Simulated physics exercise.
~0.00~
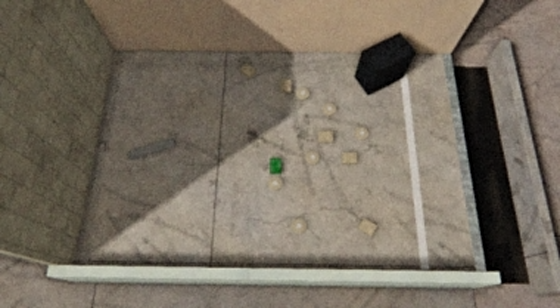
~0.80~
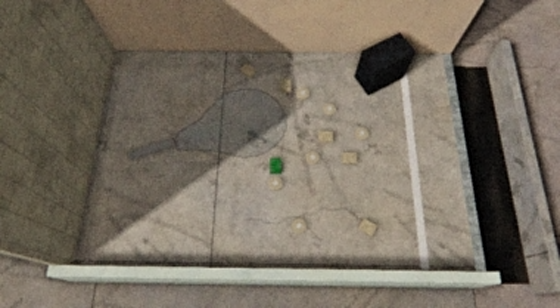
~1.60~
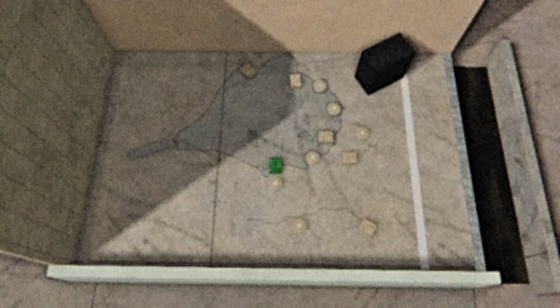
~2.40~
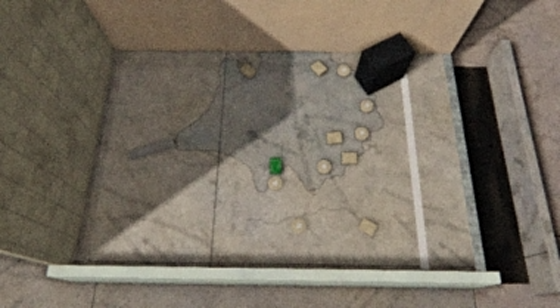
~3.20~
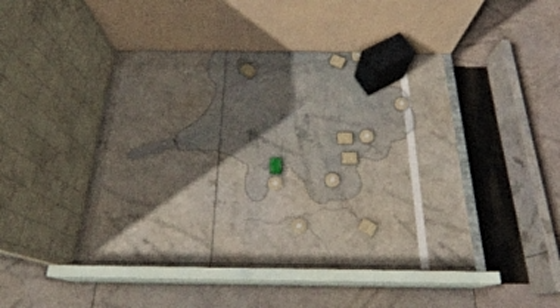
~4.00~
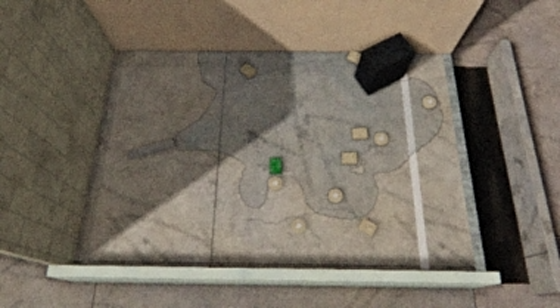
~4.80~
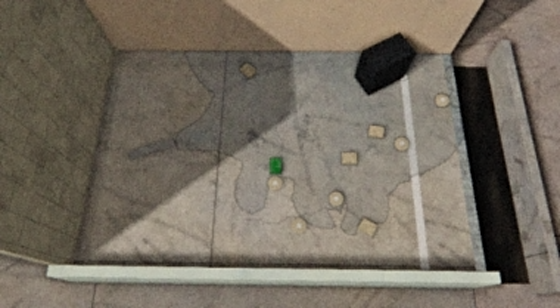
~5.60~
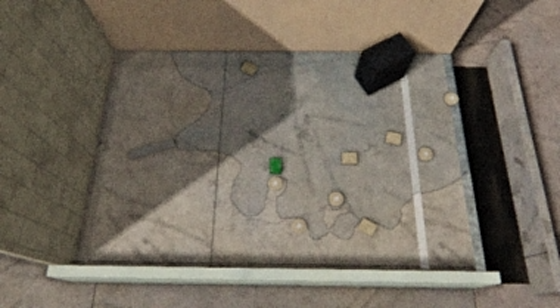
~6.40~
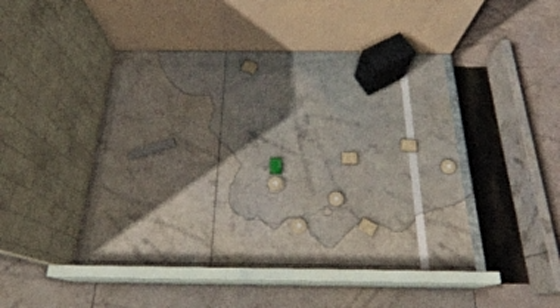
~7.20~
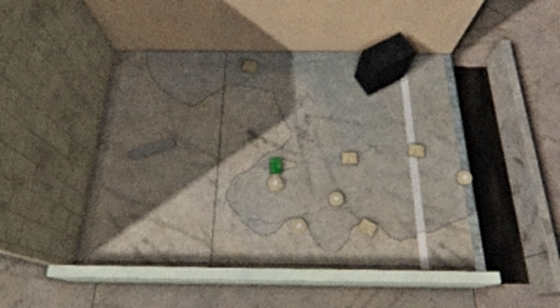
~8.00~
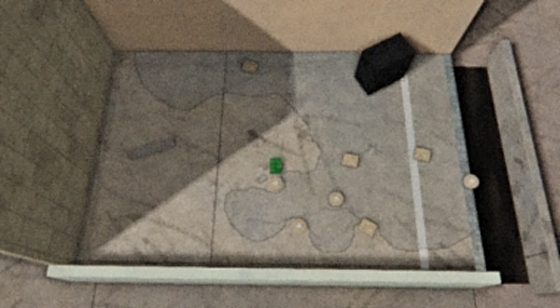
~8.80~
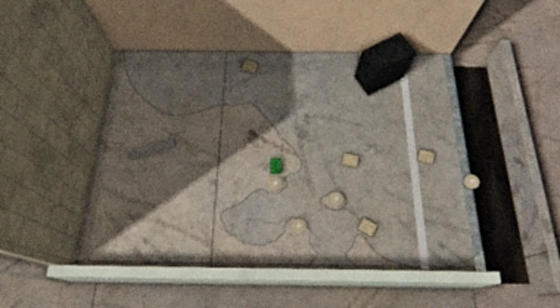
A pale, cracked floor with tan walls at the left and back is seen from above, with a black block near the back wall, a white line toward the right and a dark trench beyond it. A small green piece sits near the middle among scattered cream squares and discs. Water spreads from the left across the shaded floor and reaches the pieces. It pushes several of them rightward, some slipping out of sight by the block and others crossing the line. The wet patch then shrinks and breaks apart, while the green piece stays put, short of the line.
